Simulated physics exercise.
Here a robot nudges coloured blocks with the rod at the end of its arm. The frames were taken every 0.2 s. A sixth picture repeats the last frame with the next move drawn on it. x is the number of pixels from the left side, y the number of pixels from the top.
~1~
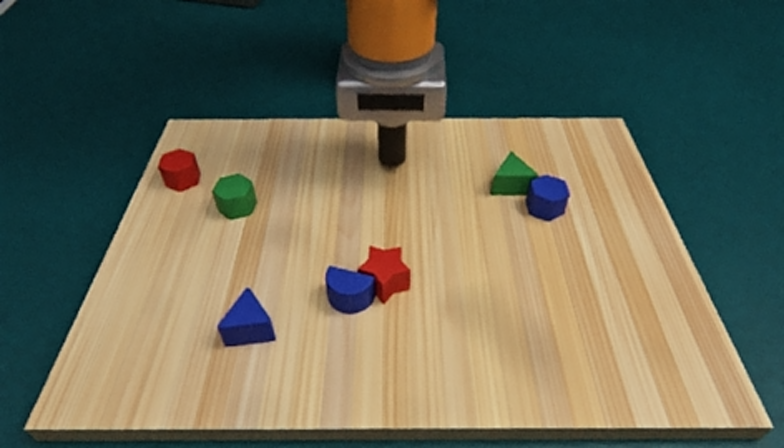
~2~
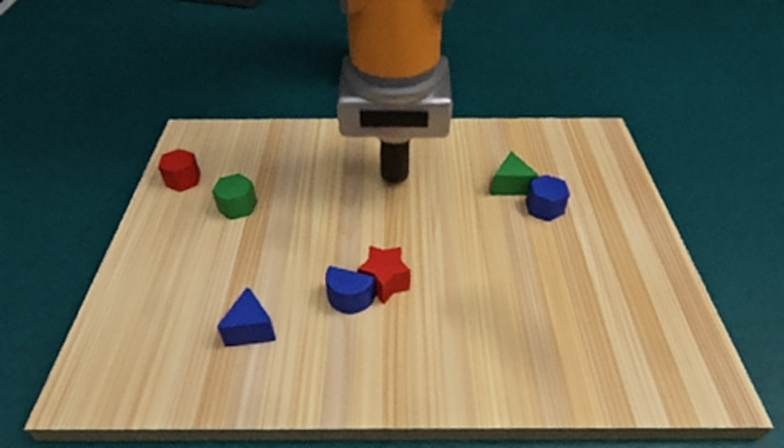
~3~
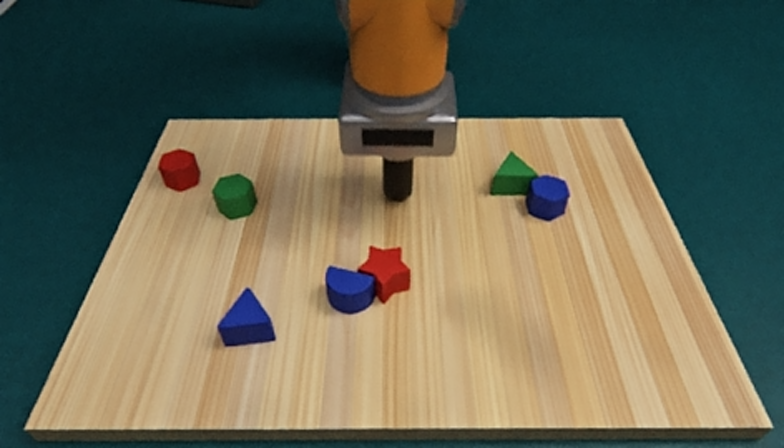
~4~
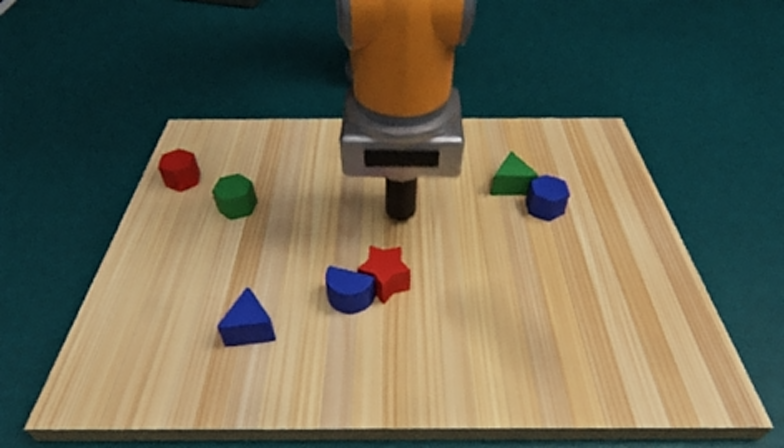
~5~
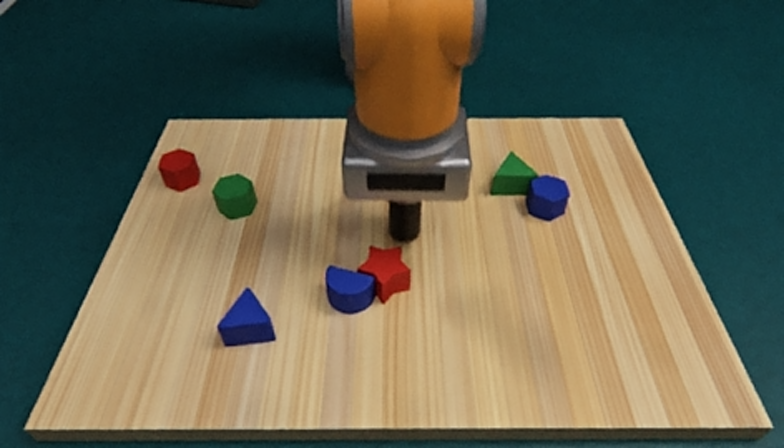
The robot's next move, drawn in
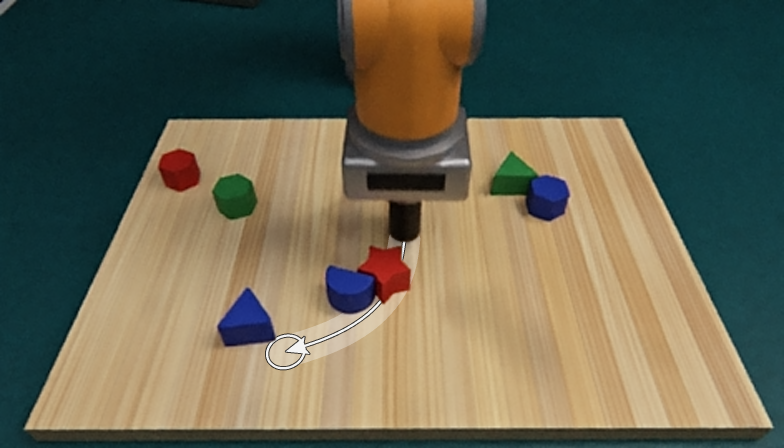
A pale striped wooden board lies on a dark green surface, seen from above at an angle by a still camera. Red and green blocks sit at upper left, a blue triangle at lower left, a blue half-round block against a red star near the middle, and a green triangle beside a blue block at upper right. The orange robot arm moves its dark rod steadily toward the star, while every block stays still.
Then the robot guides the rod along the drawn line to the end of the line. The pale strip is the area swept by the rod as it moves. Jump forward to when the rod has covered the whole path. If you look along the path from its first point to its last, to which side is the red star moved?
Out to the left.
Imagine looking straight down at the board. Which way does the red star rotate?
The block spins anticlockwise.
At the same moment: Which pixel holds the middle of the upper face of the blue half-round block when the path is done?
Roughly at (308, 294).
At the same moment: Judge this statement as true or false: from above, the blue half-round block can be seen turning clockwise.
True
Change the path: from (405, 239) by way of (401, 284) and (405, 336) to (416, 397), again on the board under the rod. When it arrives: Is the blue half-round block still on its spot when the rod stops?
No - that is not the case.
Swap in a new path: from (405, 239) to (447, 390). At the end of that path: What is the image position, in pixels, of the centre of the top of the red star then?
Around pixel (384, 296).
Drawn move, from (405, 239) over (392, 285) and (350, 326) to (286, 352).
What follows on the original path. One third of the way, rod (392, 277); blue half-round block (334, 290), turned 55° clockwise; red star (378, 292), turned 20° clockwise.
Two thirds of the way, rod (349, 319); blue half-round block (320, 295), turned 105° clockwise; red star (348, 340).
At the end, rod (284, 344); blue three-sided block still; blue half-round block (308, 294), turned 135° clockwise; red star (341, 349), turned 35° anticlockwise.
